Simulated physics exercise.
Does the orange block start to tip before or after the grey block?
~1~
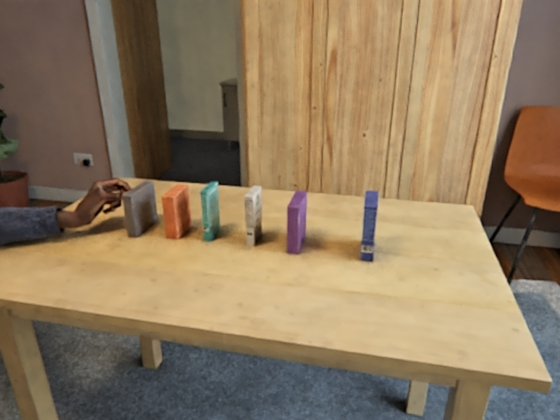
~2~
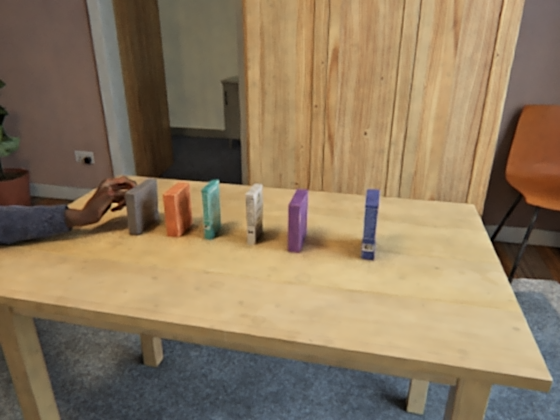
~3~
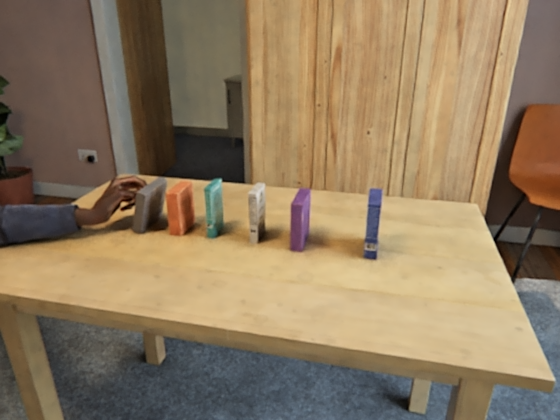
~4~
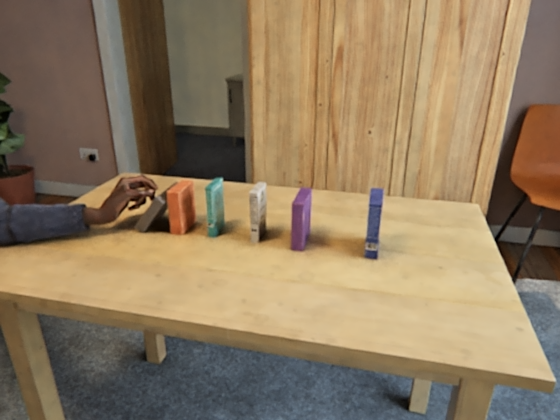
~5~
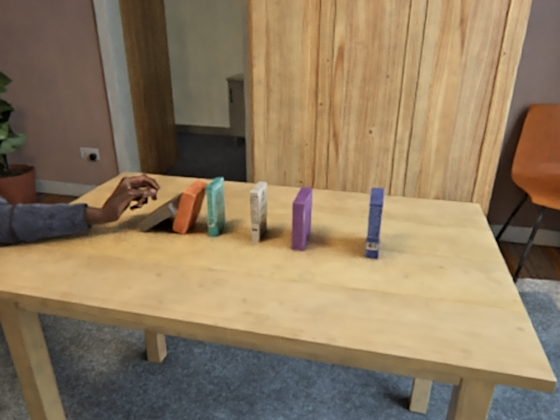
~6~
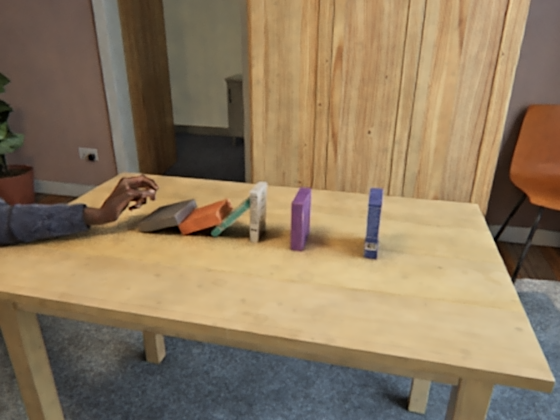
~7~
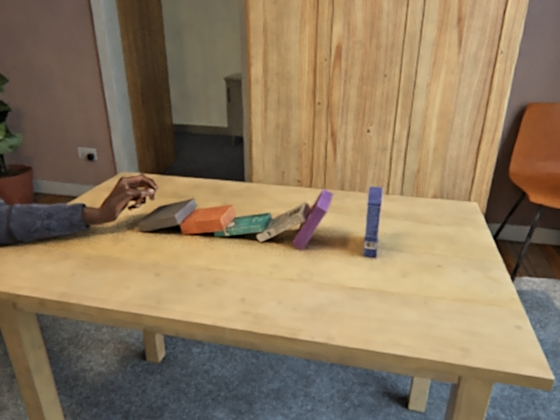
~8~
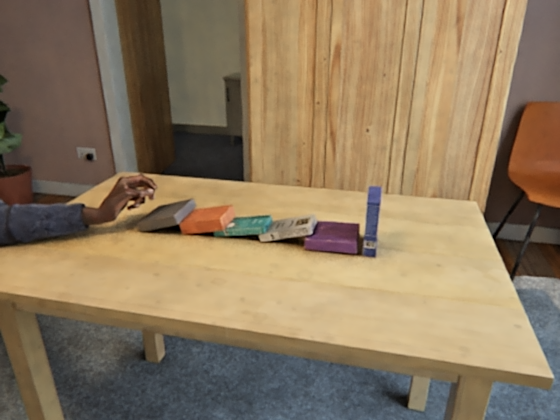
The orange block starts to tip after the grey one, which is already leaning over while the orange block still stands upright.
